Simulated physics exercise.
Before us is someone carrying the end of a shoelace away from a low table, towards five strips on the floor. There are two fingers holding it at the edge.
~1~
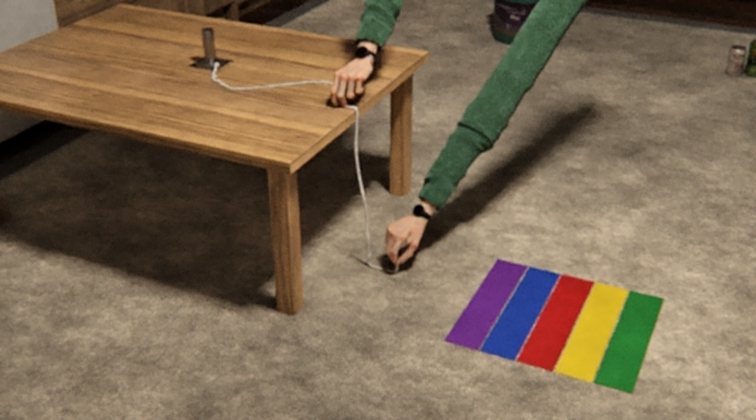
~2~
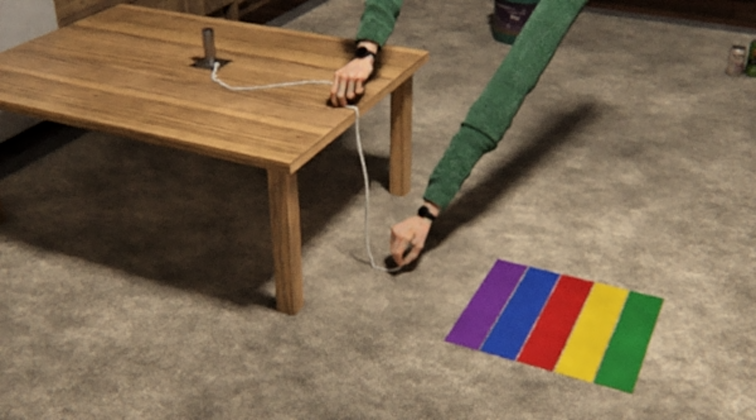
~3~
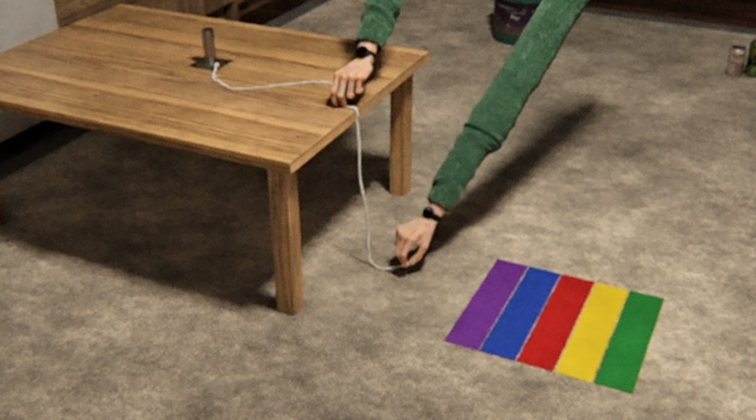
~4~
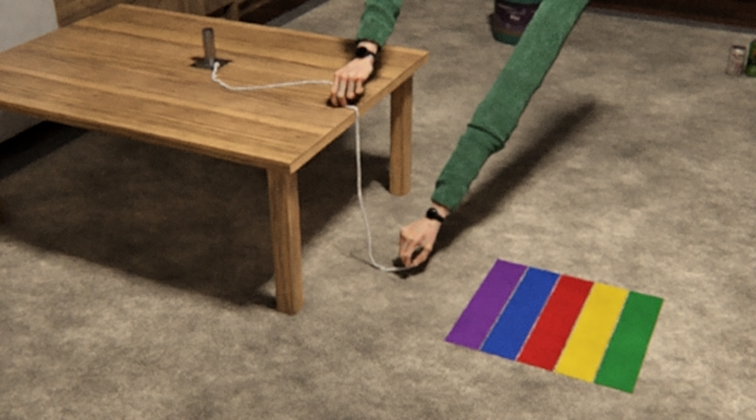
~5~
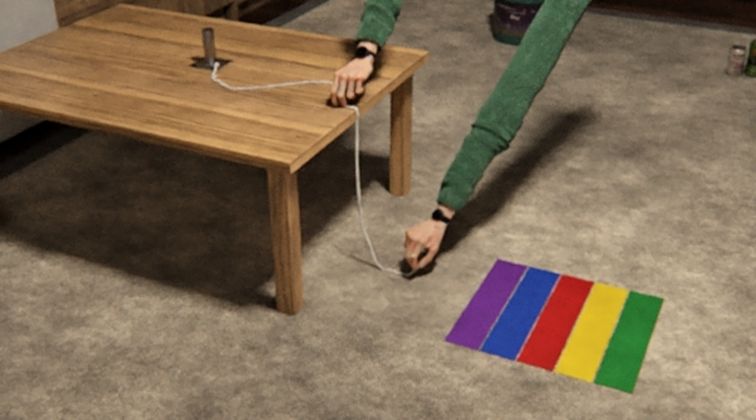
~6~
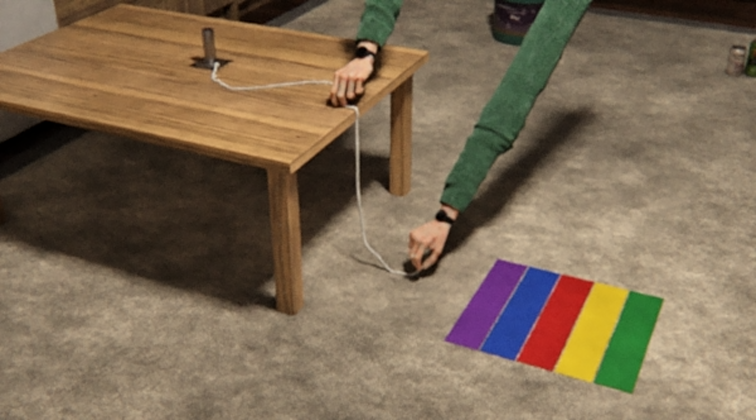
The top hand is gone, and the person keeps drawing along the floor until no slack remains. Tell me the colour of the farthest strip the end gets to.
The farthest it gets is yellow.
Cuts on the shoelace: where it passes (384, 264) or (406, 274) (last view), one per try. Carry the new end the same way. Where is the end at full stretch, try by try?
For the first cut it's about (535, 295), and for the second about (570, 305).
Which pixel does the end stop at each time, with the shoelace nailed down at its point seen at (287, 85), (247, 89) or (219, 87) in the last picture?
First try near (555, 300), second near (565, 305), third near (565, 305).
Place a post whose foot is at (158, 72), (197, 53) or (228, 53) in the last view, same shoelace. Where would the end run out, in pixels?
You'd find it around (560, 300), then (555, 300), and finally (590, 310).
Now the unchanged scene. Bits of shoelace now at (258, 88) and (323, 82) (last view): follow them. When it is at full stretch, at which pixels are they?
End points: Roughly (296, 87); roughly (350, 101).
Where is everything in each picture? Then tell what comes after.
In the first picture, end (399, 261); purple (471, 329); blue (506, 339); red (543, 349); yellow (581, 359); green (620, 370).
In the second picture, end (403, 263); shoelace through (216, 76) (263, 87) (331, 84) (354, 110) (366, 182) (368, 249).
In the third picture, end (408, 264).
In the fourth picture, end (412, 265); shoelace through (216, 76) (263, 87) (331, 84) (354, 110) (359, 182) (369, 249).
In the fifth picture, end (418, 266).
In the sixth picture, end (422, 267); shoelace through (216, 76) (263, 87) (331, 84) (354, 110) (357, 181) (369, 249).
Early on, end near (540, 297); over blue.
Midway, end near (580, 307); over yellow.
At the end of the slack, end near (604, 313); over yellow. The yellow one.
